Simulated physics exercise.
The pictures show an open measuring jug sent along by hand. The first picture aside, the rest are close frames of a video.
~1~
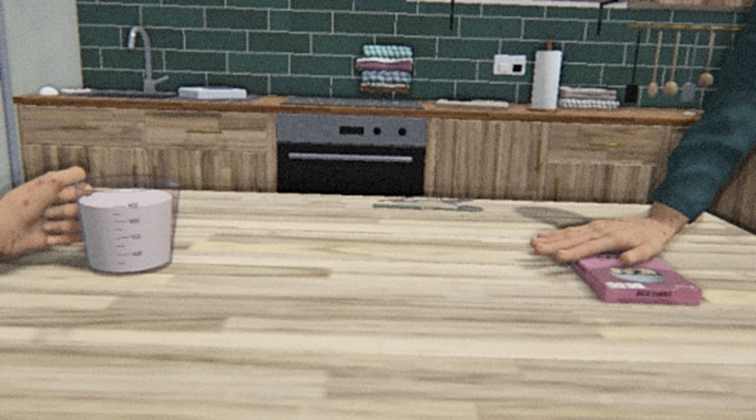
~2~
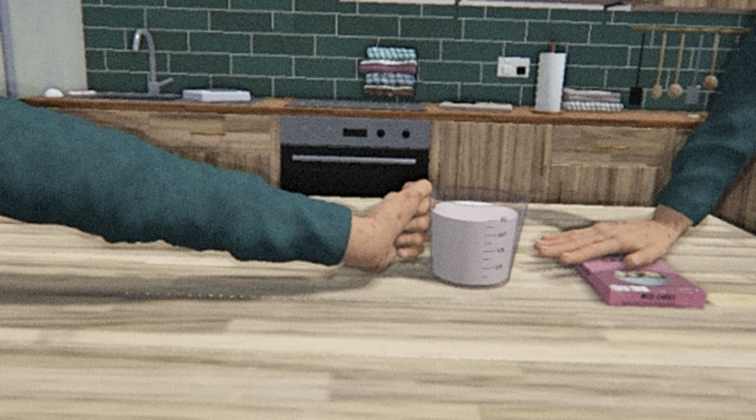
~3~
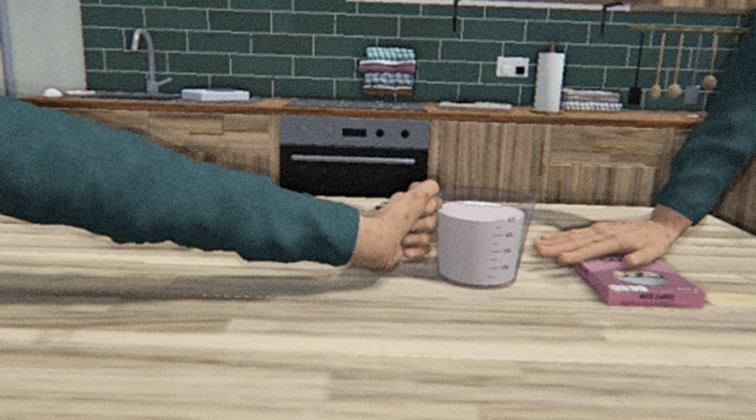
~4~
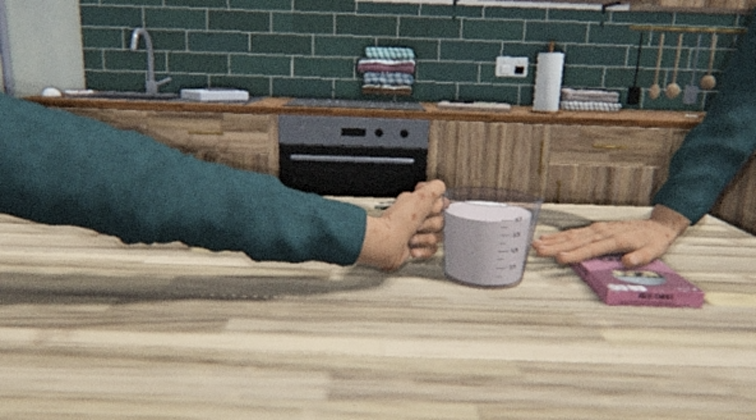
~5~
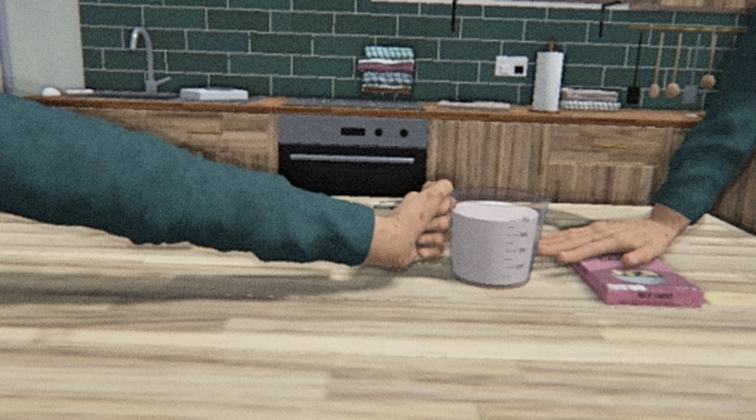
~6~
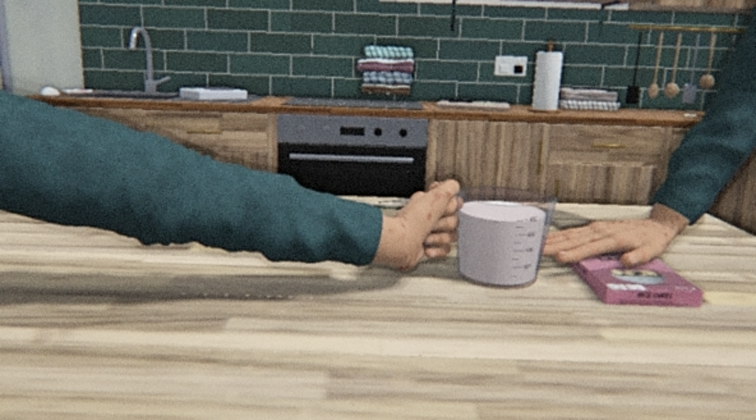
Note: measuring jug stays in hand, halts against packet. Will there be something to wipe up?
Well, it will not brim over, I reckon.
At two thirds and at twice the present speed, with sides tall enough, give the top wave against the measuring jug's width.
5 %, then 20 %.
Shortly, the measuring jug meets the packet.
Then, the milk surges up the wall; the wave climbs under half way to the rim.
At the finish, the measuring jug stands at the packet; none is lost.
